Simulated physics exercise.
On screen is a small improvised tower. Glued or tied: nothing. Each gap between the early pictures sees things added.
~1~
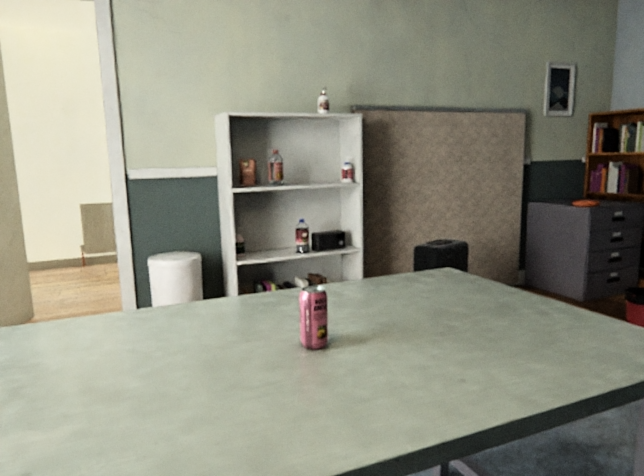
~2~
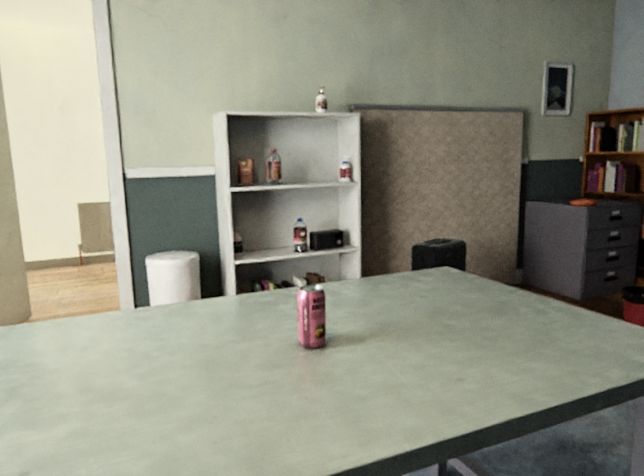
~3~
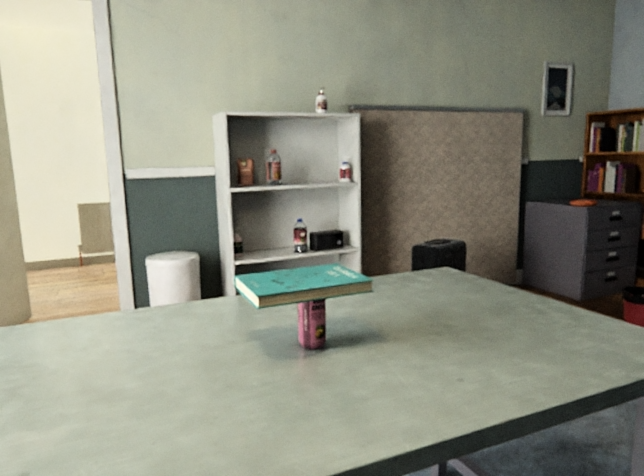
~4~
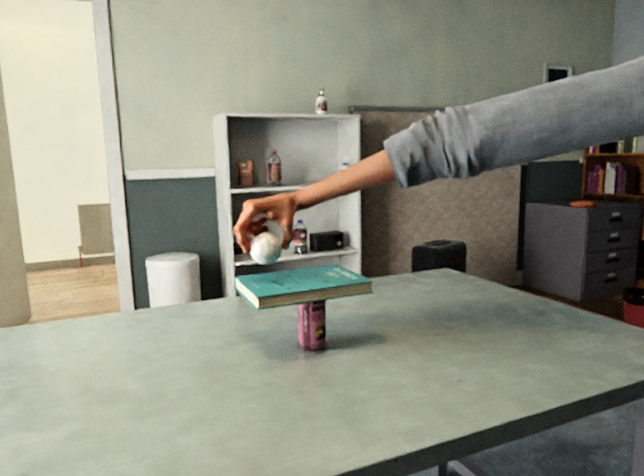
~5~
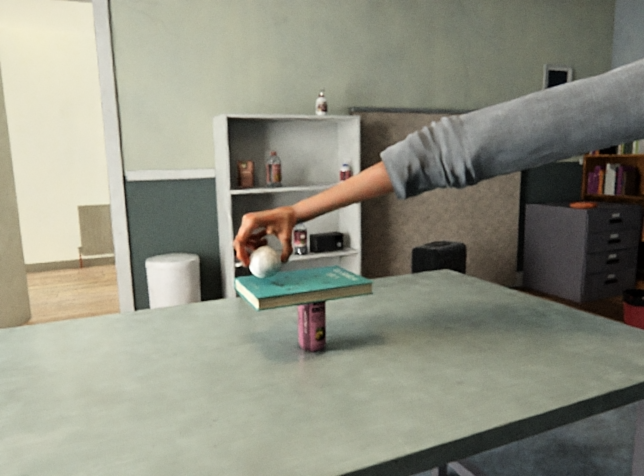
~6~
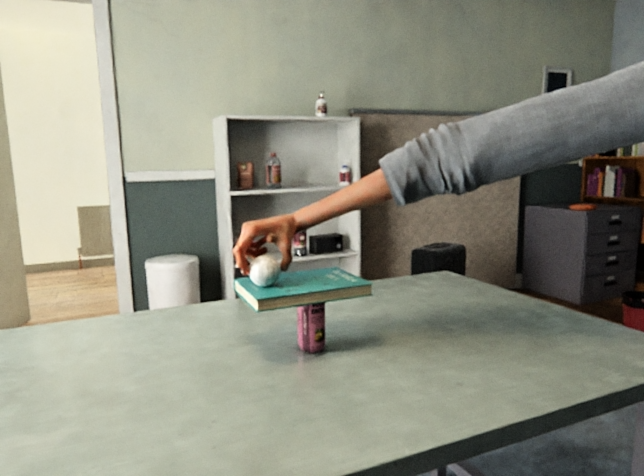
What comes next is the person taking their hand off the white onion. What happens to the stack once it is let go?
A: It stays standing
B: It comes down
(B) It comes down.
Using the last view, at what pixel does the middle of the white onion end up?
Close to pixel (202, 355).
Then, 0.40 s past the last view, white onion now fallen; turquoise book rocked 37° from its first pose.
Then, 0.50 s past the last view, turquoise book rocked 59° from its first pose.
Then, 0.70 s past the last view, turquoise book now fallen; pink can rocked 15° from its first pose.
Then, 0.90 s past the last view, pink can now fallen.
Finally, fallen, turquoise book, white onion and pink can. Final places as the last picture's camera would see them, white onion near (203, 356). The stack loses its balance.
